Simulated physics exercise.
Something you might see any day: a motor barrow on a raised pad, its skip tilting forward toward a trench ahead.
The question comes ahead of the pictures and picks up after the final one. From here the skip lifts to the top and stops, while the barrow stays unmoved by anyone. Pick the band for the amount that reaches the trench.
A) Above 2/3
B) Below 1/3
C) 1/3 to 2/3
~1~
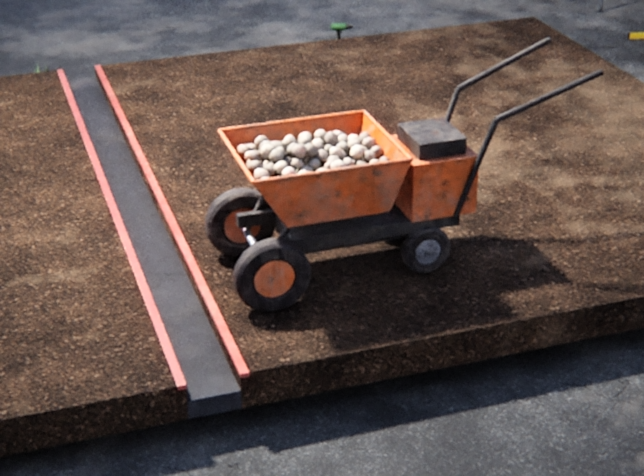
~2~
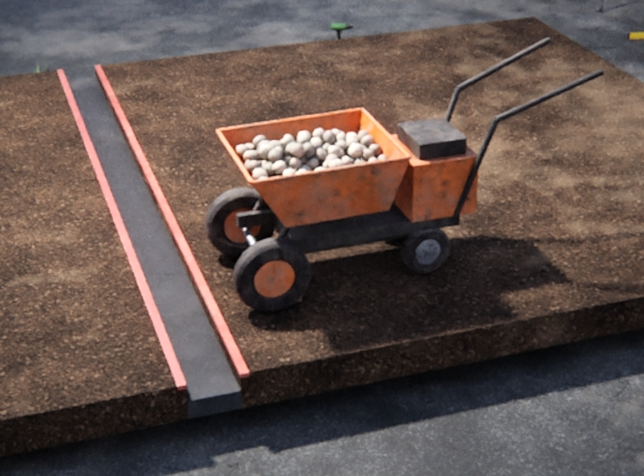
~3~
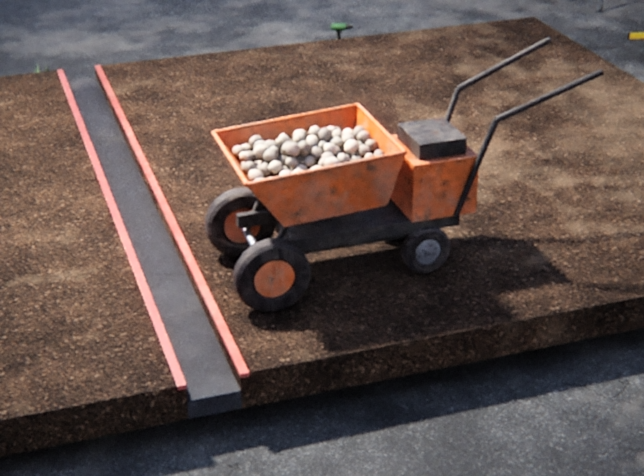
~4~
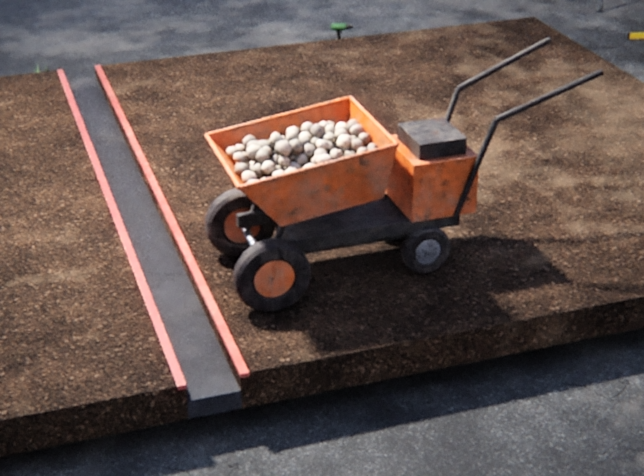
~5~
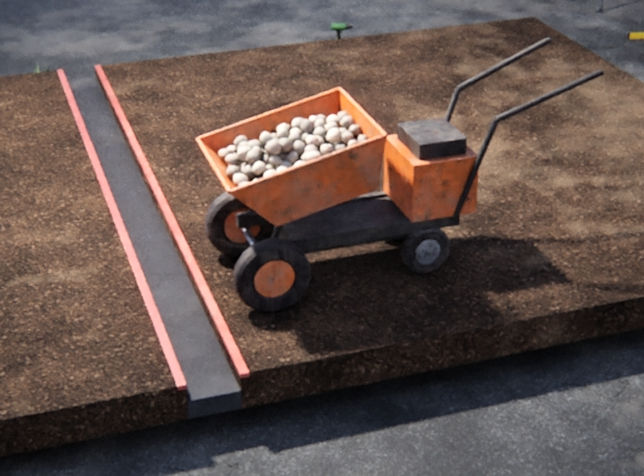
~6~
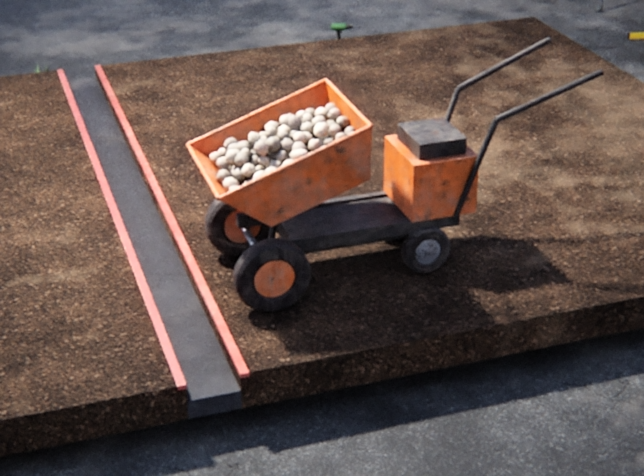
Option B: Below 1/3.
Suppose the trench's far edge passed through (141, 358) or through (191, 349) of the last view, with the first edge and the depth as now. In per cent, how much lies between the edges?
About 50 %, then 0 %.
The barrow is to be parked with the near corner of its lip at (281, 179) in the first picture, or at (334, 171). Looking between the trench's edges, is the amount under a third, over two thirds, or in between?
First: Between a third and two thirds. Second: One to two thirds.
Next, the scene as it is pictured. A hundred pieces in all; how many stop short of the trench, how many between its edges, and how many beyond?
Roughly: Short 0, between 20, beyond 80 per cent.
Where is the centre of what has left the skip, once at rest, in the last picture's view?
Roughly at (113, 297).
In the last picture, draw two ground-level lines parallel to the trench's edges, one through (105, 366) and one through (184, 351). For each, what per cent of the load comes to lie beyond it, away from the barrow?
Near 30 % and 90 %.
Soon, skip tipped steeply; all in the skip.
A while on, skip tipped right over; most in the skip; a small part beyond it; a small part falling.
Towards the end, skip tipped right over; about a third in the skip; a stray few in or heaped over the trench; about two thirds beyond it; a stray few falling.
Finally, skip tipped right over; a stray few in the skip; about a quarter in or heaped over the trench; most beyond it.
